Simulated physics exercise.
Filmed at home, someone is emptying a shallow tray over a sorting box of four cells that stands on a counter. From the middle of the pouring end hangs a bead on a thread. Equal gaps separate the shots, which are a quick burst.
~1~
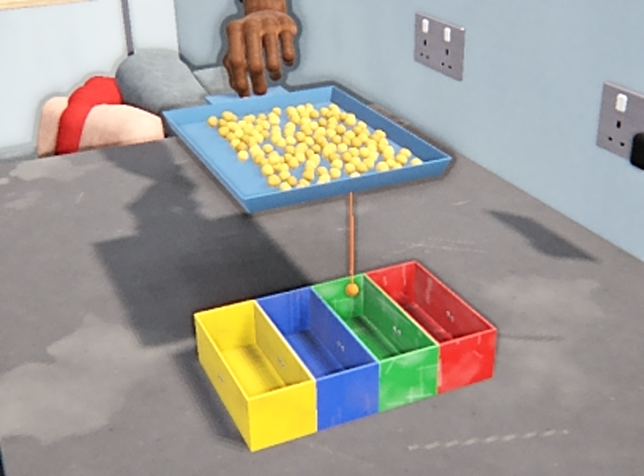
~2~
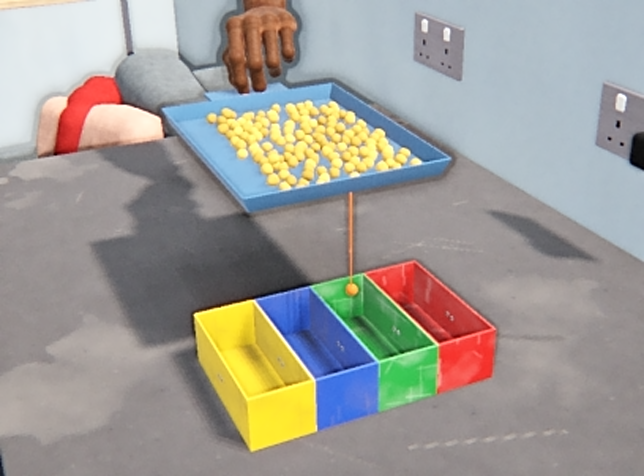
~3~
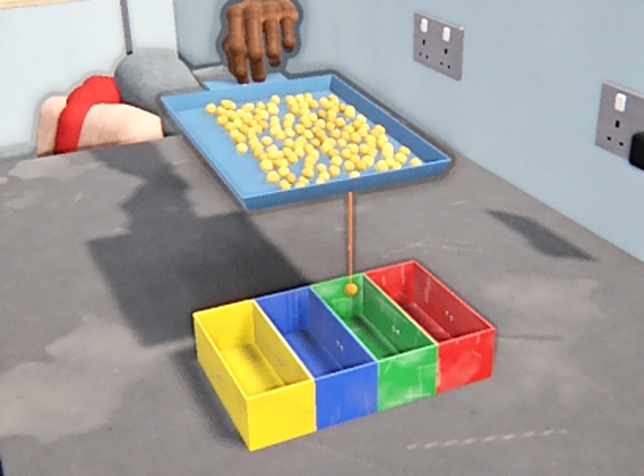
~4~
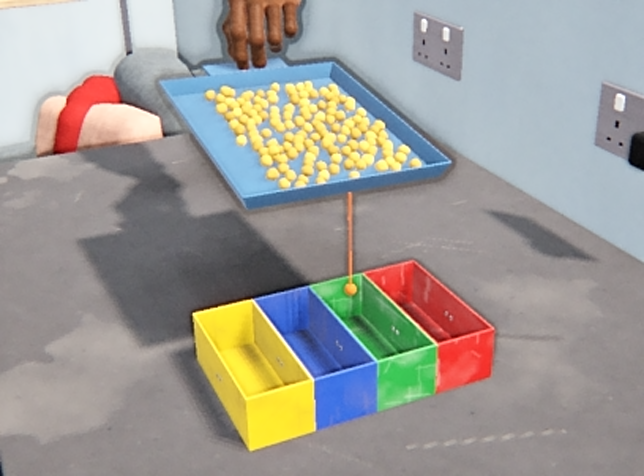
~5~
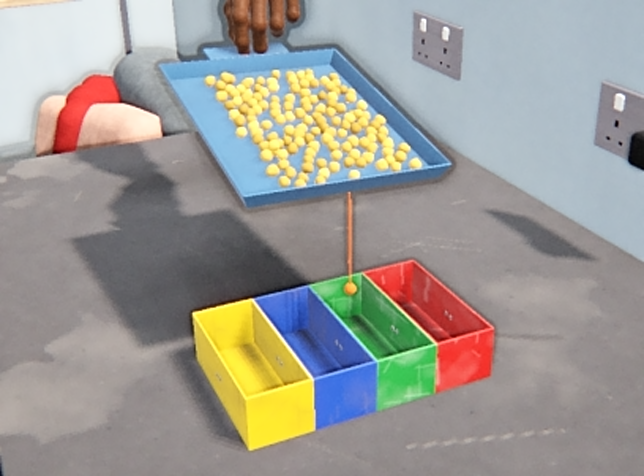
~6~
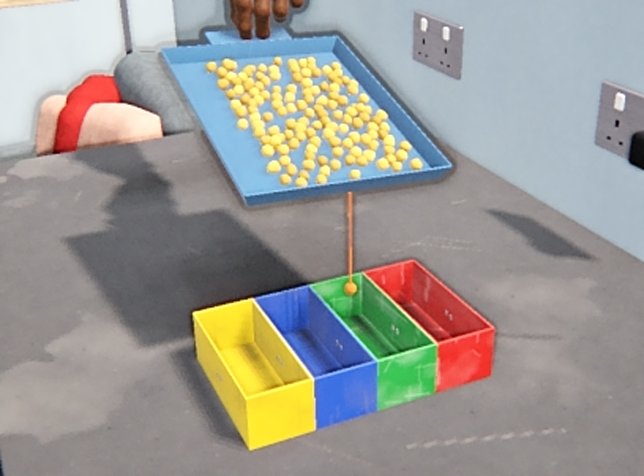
At the start, a dark hand holds a blue tray of small yellow balls above a box with yellow, blue, green and red cells, an orange bead hanging from its front edge. The hand then lifts the tray's back end steadily, and the front edge slants slightly lower at the right.
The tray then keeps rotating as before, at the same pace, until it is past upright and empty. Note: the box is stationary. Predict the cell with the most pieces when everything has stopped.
I would say the red cell.
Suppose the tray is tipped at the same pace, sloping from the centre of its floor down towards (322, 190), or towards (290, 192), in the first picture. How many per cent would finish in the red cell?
Around 10 per cent first, around 0 per cent next.
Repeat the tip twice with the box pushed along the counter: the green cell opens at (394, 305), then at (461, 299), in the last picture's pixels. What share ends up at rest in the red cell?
That makes 40 per cent, followed by 0 per cent.
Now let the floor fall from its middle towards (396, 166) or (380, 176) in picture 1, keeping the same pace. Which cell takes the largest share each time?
The red cell; the red one.
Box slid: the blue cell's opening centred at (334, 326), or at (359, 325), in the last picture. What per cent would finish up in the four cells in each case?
Close to 90 per cent, followed by close to 90 per cent.
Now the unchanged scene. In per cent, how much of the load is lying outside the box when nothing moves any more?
Call it some 20 percent of the pieces.
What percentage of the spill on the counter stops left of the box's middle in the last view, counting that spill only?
That's about 0 per cent of the spill.
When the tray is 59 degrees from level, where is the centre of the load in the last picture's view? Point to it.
Load centre: Approx. (368, 136).
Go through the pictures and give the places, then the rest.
In the first picture, corners of the pouring end at (248, 195) and (442, 157), level; middle of the load at (308, 142), puffed corn balls; bead on its thread at (352, 290); yellow cell at (283, 411); blue cell at (347, 392); green cell at (408, 374); red cell at (466, 357).
In the second picture, corners of the pouring end at (248, 194) and (441, 157), level; middle of the load at (307, 140).
In the third picture, corners of the pouring end at (248, 193) and (441, 158), tipped barely, lowest at the right corner; middle of the load at (307, 135).
In the fourth picture, corners of the pouring end at (248, 192) and (441, 160), tipped a little, lowest at the right corner; middle of the load at (307, 128).
In the fifth picture, corners of the pouring end at (249, 191) and (442, 161), tipped a little, lowest at the right corner; middle of the load at (307, 120).
In the sixth picture, corners of the pouring end at (250, 190) and (443, 163), tipped clearly, lowest at the right corner; middle of the load at (309, 113); yellow cell at (281, 409); blue cell at (346, 390); green cell at (407, 372); red cell at (465, 355).
Soon after the last picture, tray tipped steeply; nearly all on the tray; a stray few falling or outside the box.
A little later, tray tipped right over; most on the tray; a stray few in the green cell; a stray few in the red cell; about a quarter falling or outside the box.
Later still, tray tipped past a quarter turn; about half in the red cell; about a quarter in the green cell; a small part in the blue cell; about a quarter falling or outside the box.
At rest, tray tipped past a quarter turn; about half in the red cell; about a quarter in the green cell; a small part in the blue cell; none in the yellow cell; about a quarter outside the box.
